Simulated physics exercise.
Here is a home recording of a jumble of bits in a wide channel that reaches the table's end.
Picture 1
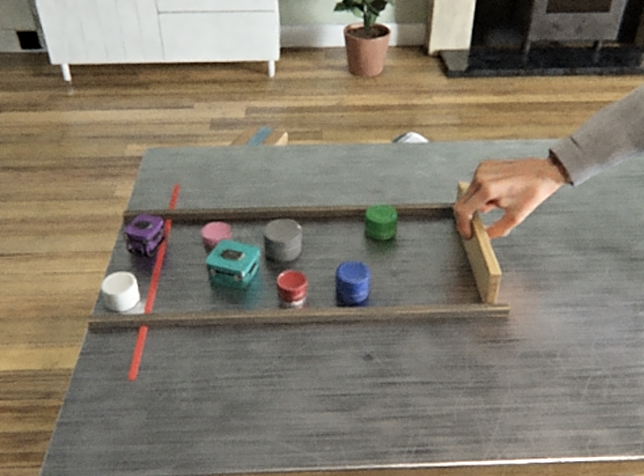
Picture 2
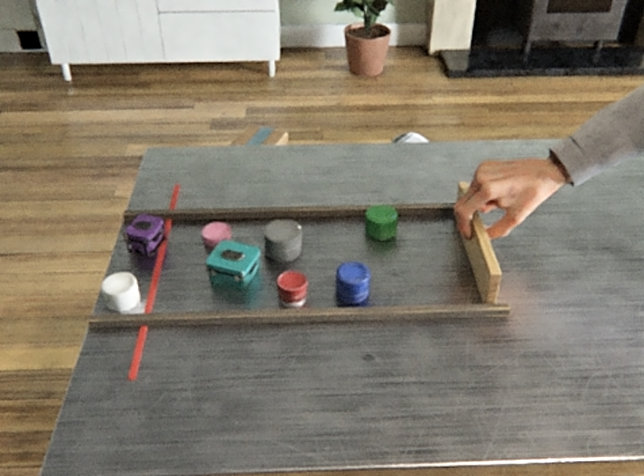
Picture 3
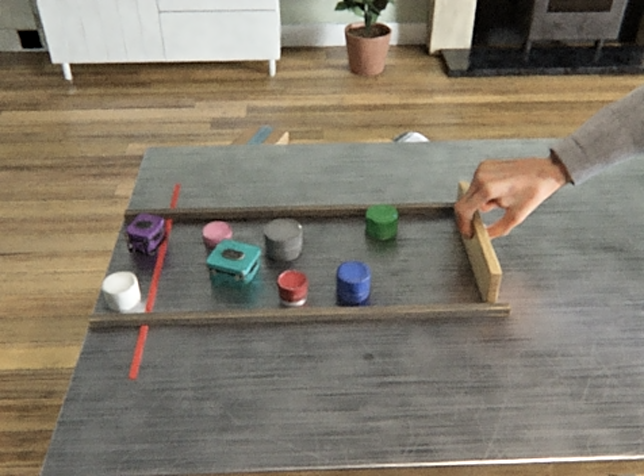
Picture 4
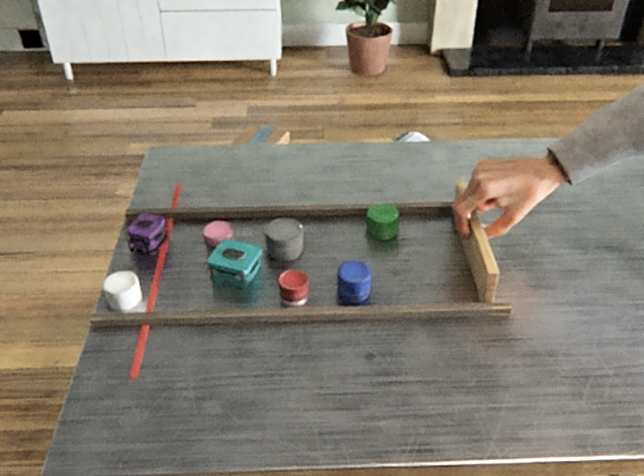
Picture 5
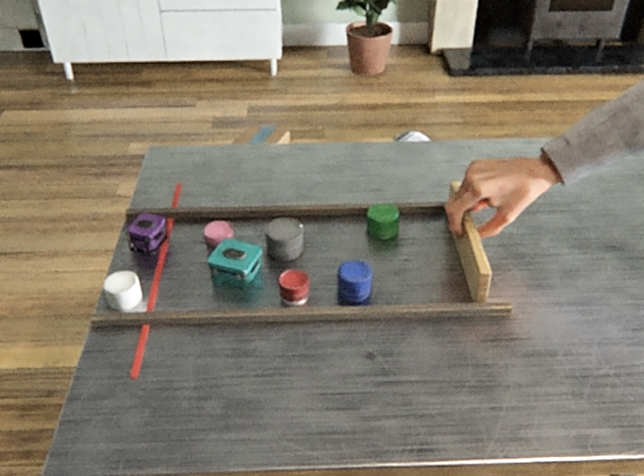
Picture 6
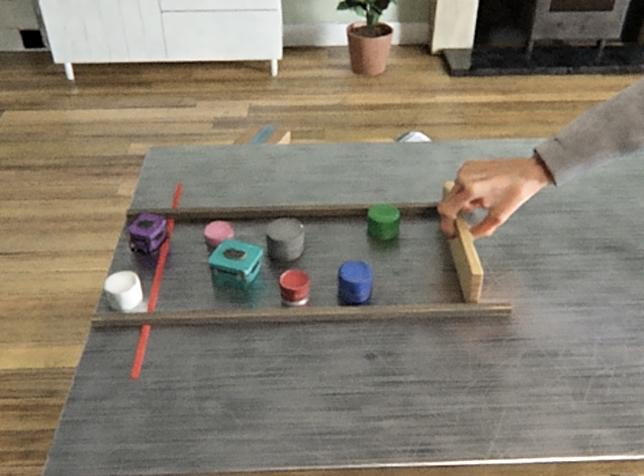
A hand slides a wooden board slightly left along the channel while the scattered containers stay put.
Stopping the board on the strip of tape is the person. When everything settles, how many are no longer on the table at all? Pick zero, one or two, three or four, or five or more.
One or two are off the table.
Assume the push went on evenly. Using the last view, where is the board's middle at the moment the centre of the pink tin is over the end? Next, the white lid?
The middle is at (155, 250) when it's the pink tin, and at (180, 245) when it's the white lid.
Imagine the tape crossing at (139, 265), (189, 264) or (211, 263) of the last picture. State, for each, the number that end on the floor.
Counts per try, in order: 5 / 0 / 0.
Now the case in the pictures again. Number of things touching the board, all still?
It's touching 3 at the end.
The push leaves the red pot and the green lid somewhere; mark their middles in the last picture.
Near (102, 302) and (152, 224).
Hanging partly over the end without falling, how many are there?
It's 3.
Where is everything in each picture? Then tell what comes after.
White lid (120, 292); purple case (146, 235); pink tin (217, 237); board (475, 241); tape (158, 266), in the first frame.
Purple case (146, 235); turquoise case (234, 265), in the second frame.
Pink tin (218, 237); red pot (293, 288), in the third frame.
White lid (122, 291); board (473, 240), in the fourth frame.
Purple case (148, 234); green lid (383, 221), in the fifth frame.
White lid (123, 291); purple case (148, 234); pink tin (219, 237); board (459, 240); tape (161, 264), in the sixth frame.
Soon after, none off yet; white lid at rest near (123, 291); purple case at rest near (148, 234); pink tin at rest near (219, 237).
Then, none off yet; white lid at rest near (123, 291); purple case moving near (140, 235); pink tin moved well along near (170, 234).
At rest, the number that fall off is one or two; fallen, purple case and white lid.
